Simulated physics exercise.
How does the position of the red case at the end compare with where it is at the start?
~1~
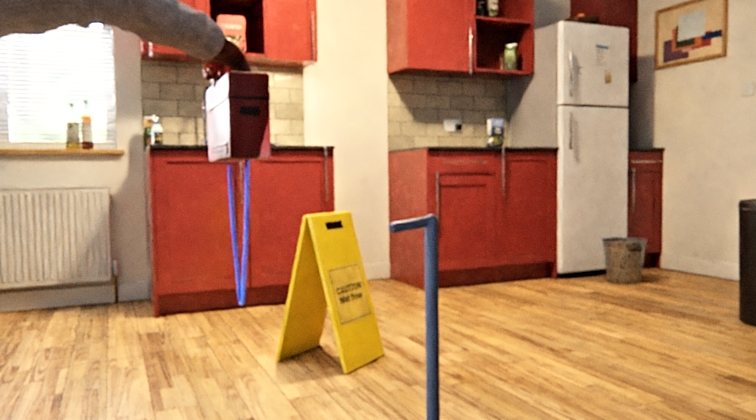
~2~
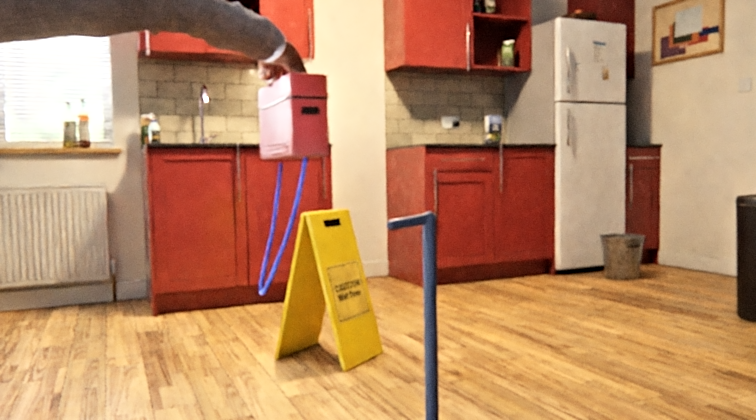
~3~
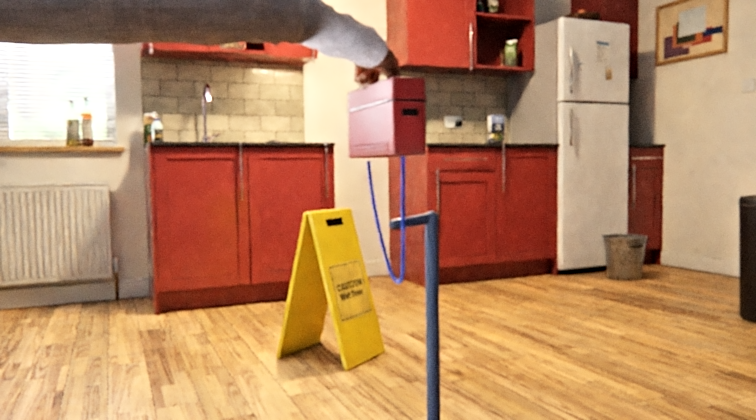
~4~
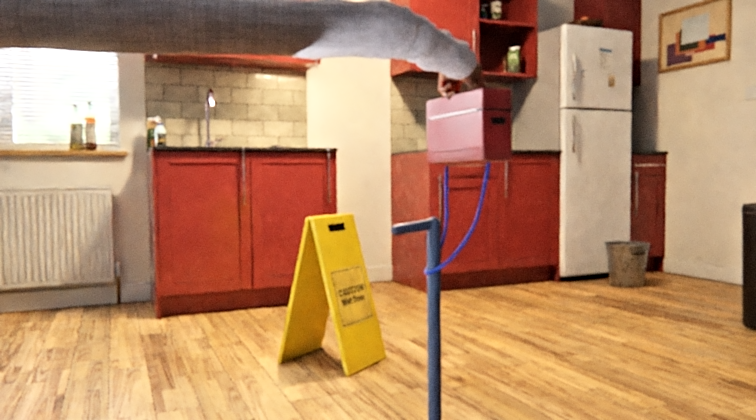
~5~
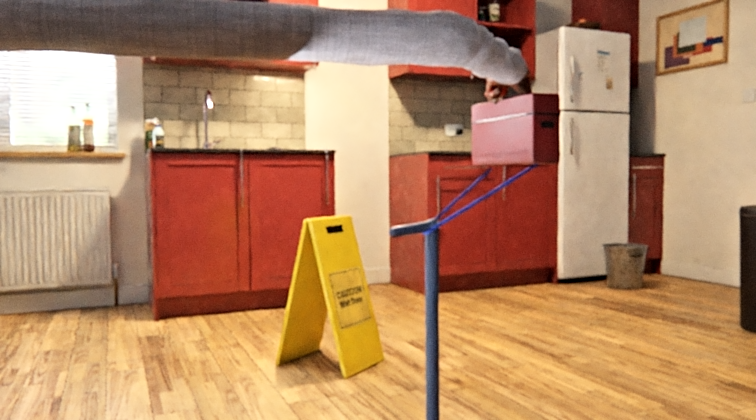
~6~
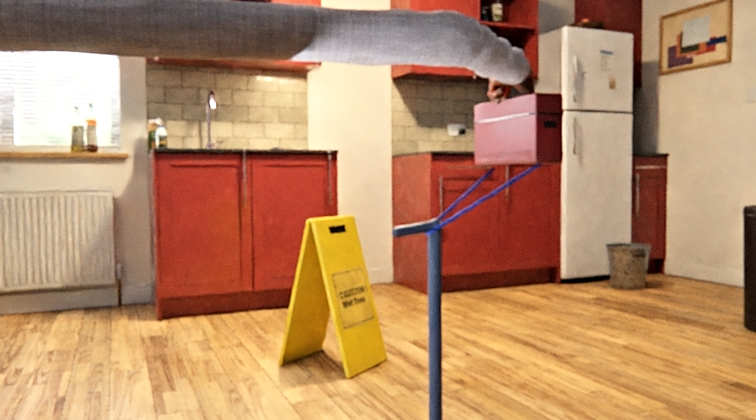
At the start the red case is on the left, above and to the left of the yellow caution sign. By the end it is well to the right, beyond the blue post and in front of the fridge's left side.
